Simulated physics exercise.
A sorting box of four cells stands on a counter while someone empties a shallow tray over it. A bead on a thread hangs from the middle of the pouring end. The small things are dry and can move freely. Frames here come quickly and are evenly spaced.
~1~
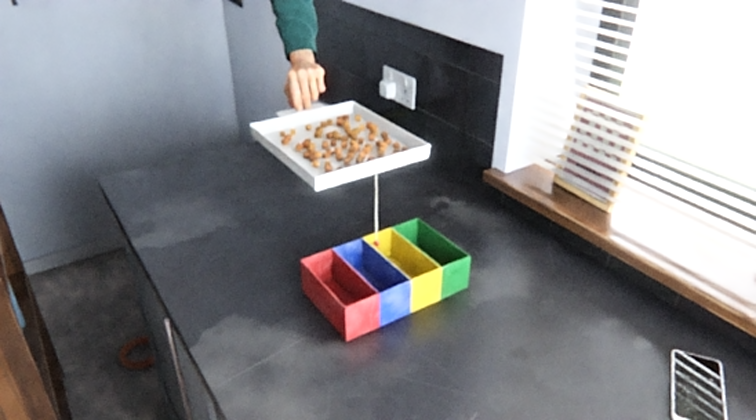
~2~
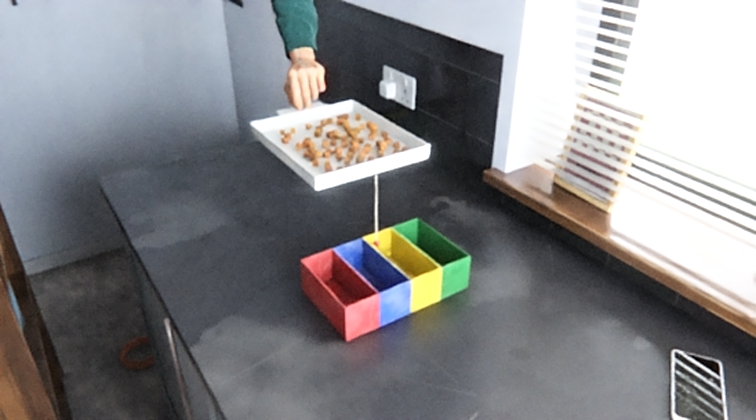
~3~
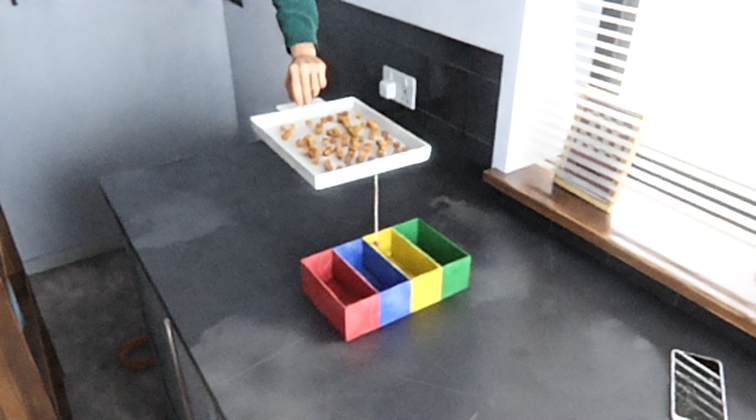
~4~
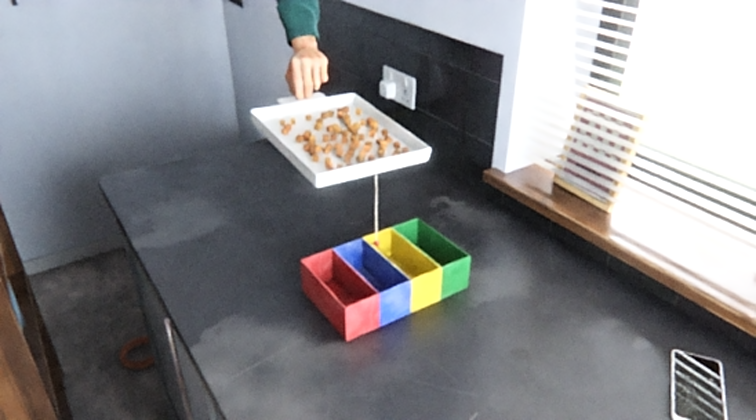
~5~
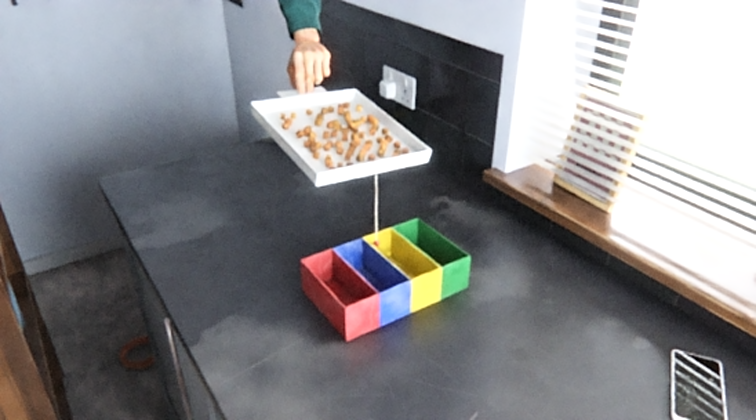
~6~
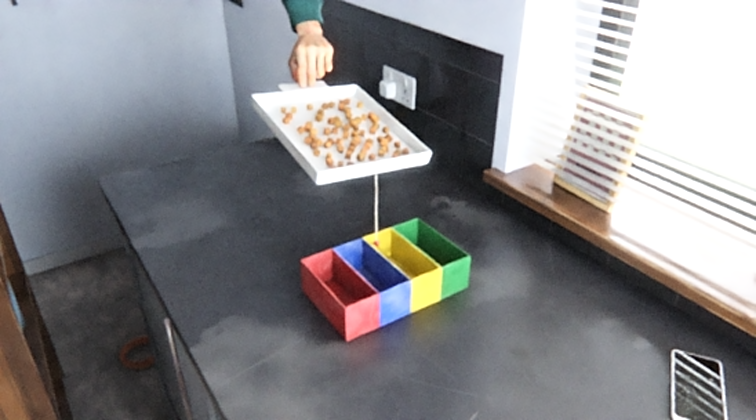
At first, a hand in a green sleeve holds a white tray of small brown pieces nearly level above a red, blue, yellow and green sorting box on a dark counter. Then the hand slowly raises the tray's far end, slanting it slightly toward the box, while the box stays still.
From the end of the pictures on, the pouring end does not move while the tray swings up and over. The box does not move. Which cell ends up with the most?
The green cell.
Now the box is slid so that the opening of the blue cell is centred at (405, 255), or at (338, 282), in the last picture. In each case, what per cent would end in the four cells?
Near 100 and 30 percent respectively.
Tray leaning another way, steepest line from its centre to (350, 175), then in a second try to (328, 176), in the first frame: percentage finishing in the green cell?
About 0 %, then 0 %.
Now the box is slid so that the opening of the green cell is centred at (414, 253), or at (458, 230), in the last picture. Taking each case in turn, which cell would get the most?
Try one goes to the green one; try two goes to that yellow cell.
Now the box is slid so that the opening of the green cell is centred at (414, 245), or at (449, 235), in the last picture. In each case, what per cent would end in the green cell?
Roughly 40% the first time and 30% the second time.
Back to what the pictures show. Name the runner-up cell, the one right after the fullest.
The cell in yellow.
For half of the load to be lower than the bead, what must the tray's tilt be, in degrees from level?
Roughly 115 degrees of tilt.
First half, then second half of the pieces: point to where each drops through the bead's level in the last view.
Initially about (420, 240); subsequently about (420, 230).
Soon after the last picture, tray tipped steeply; nearly all on the tray; a stray few falling or outside the box.
A little later, tray tipped right over; nearly all on the tray; a stray few falling or outside the box.
Later still, tray tipped past a quarter turn; about half in the green cell; about a third in the yellow cell; a stray few in the blue cell; a small part falling or outside the box.
At rest, tray tipped past a quarter turn; about half in the green cell; about a third in the yellow cell; a stray few in the blue cell; none in the red cell; a small part outside the box.
